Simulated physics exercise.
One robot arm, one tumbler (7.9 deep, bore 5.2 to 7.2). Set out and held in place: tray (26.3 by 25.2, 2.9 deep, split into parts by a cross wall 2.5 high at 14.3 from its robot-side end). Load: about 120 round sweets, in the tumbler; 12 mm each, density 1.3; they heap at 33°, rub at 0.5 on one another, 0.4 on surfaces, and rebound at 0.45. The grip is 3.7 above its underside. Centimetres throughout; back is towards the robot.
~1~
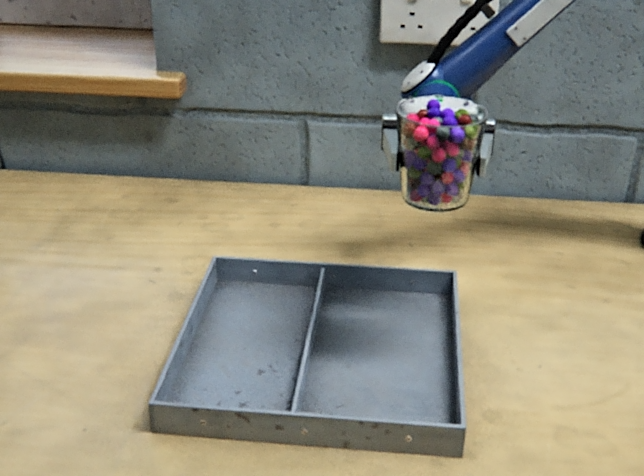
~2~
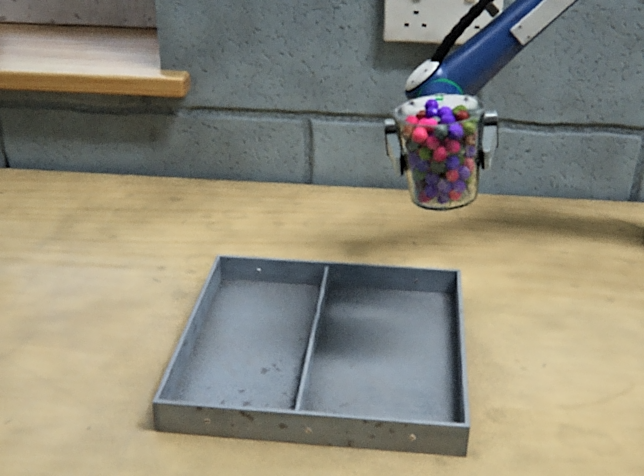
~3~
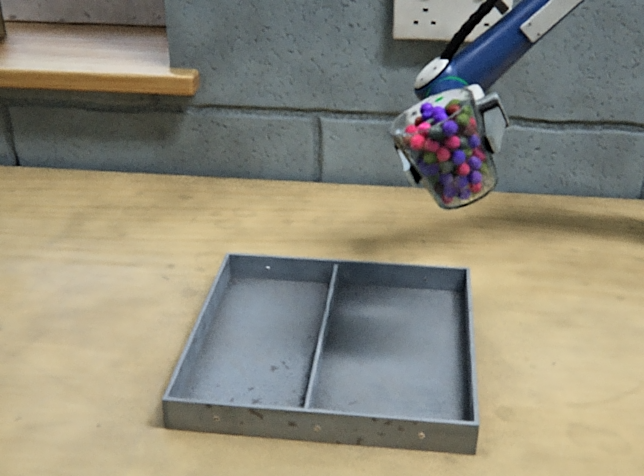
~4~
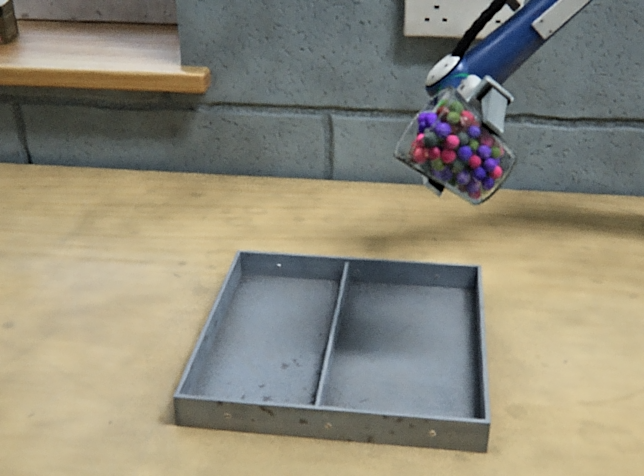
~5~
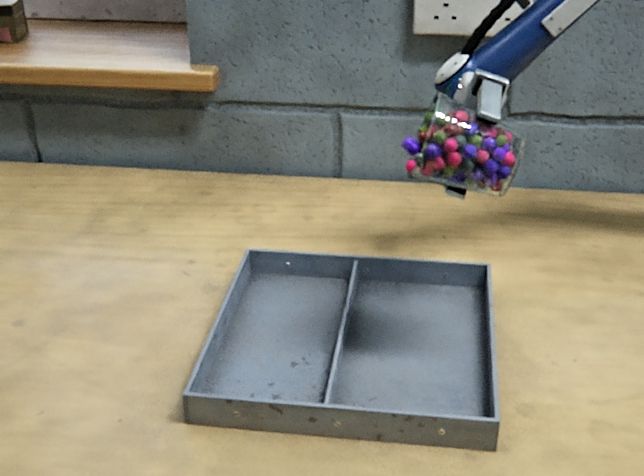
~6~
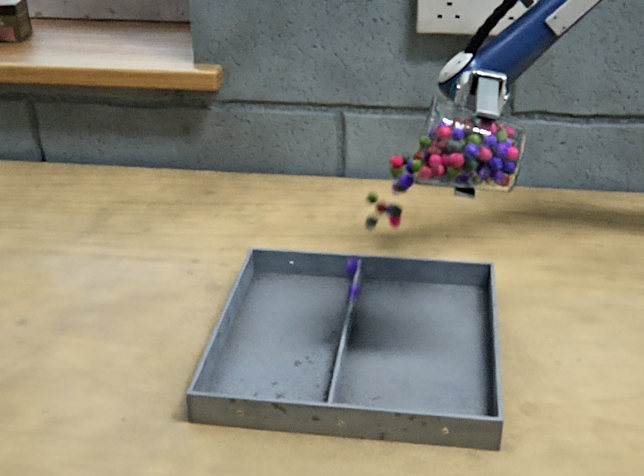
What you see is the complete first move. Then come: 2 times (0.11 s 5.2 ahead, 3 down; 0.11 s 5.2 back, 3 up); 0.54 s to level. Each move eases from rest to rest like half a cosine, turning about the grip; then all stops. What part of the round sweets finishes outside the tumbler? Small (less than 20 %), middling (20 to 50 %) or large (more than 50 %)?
Outside the tumbler the share is large, more than 50 %.
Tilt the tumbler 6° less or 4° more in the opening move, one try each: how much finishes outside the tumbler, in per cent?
About 65 and 90 per cent.
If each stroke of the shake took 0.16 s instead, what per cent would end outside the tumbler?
It would be near 70 per cent.
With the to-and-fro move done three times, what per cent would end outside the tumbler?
Then about 85 per cent.
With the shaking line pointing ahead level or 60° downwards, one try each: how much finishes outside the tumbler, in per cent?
Some 100 and 55 per cent.
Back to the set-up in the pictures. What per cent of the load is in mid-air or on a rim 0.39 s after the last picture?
Roughly 7 per cent.
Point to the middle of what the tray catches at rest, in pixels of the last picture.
At about (291, 338).
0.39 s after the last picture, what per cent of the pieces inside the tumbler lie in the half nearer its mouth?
Roughly 90 per cent.
Then, 0.39 s after the last picture, tilted 80° forward, highest piece 21 above the table; 49 in the far-side part, 46 in the tumbler, 21 in the robot-side part, 9 in flight or on a rim.
Then, 0.78 s after the last picture, tilted 23° forward, highest piece 23 above the table; 63 in the far-side part, 31 in the robot-side part, 26 in the tumbler, 5 on the table or floor.
Then, 1.18 s after the last picture, level, highest piece 22 above the table; 63 in the far-side part, 31 in the robot-side part, 26 in the tumbler, 5 on the table or floor.
Then, 2.23 s after the last picture, level, highest piece 22 above the table; 63 in the far-side part, 31 in the robot-side part, 26 in the tumbler, 5 on the table or floor.
Final count, 63 in the far-side part, 31 in the robot-side part, 26 in the tumbler, 5 on the table or floor. That is 79 % outside the tumbler.
